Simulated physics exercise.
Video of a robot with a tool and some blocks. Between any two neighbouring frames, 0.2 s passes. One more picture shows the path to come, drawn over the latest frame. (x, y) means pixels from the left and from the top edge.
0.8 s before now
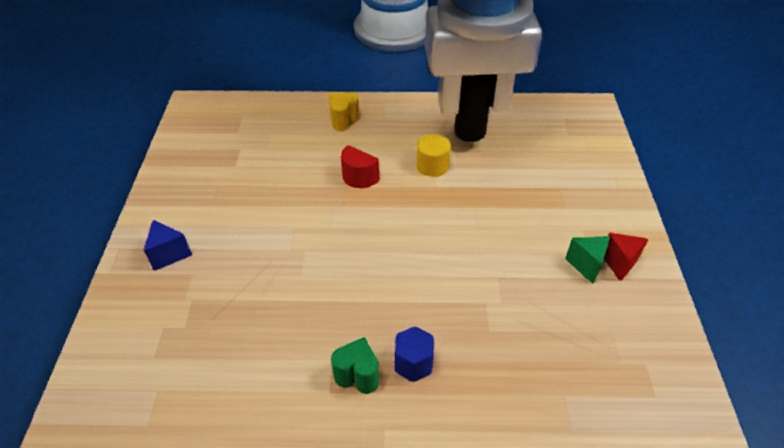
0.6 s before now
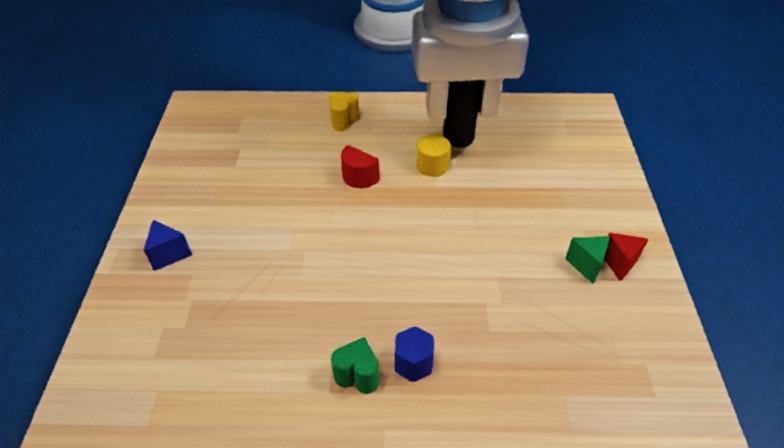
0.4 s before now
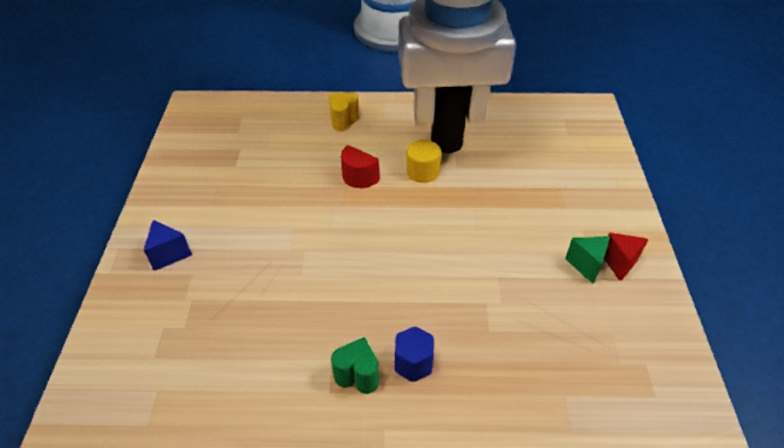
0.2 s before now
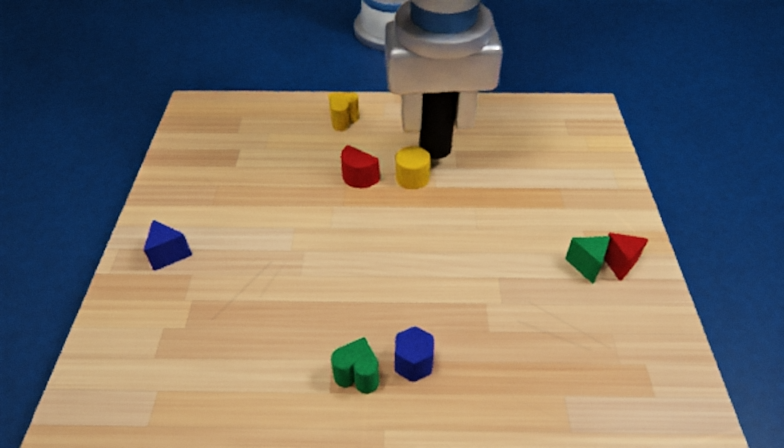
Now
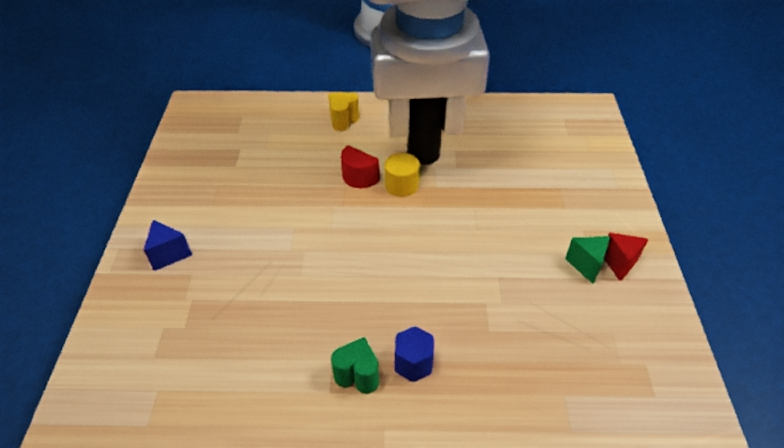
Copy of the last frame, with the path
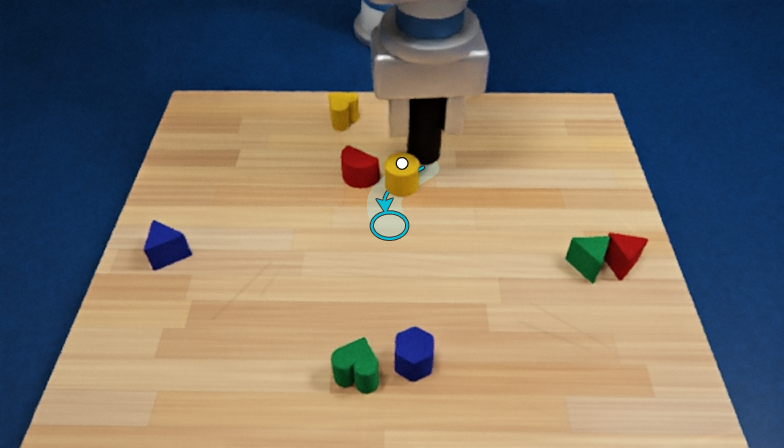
On a light wooden board with coloured blocks, a robot arm with a black tool moves left to the yellow circle block and pushes it left and slightly toward the viewer, closer to the red D-shaped block, while the other blocks stay still.
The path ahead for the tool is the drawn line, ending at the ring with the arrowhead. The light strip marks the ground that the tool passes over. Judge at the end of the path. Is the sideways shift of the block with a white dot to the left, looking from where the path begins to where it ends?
My answer is no.
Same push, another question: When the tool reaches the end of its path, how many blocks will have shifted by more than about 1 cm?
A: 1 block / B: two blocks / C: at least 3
It's A.
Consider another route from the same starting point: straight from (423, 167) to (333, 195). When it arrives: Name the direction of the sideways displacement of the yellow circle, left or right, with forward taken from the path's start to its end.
It moves off to the left.
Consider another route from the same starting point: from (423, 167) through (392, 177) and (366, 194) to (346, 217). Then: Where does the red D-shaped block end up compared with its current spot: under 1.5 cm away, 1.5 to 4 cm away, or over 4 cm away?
Verdict: From 1.5 to 4 cm.
Drawn move, from (423, 167) by way of (400, 182) and (384, 201) to (390, 225); the dot is on the yellow circle.
On the path given first. One third of the way, tool at (400, 169); yellow circle at (379, 181).
Two thirds of the way, tool at (384, 189); yellow circle at (361, 201).
At the end, tool at (389, 213); red D-shaped block still; yellow circle at (355, 215).
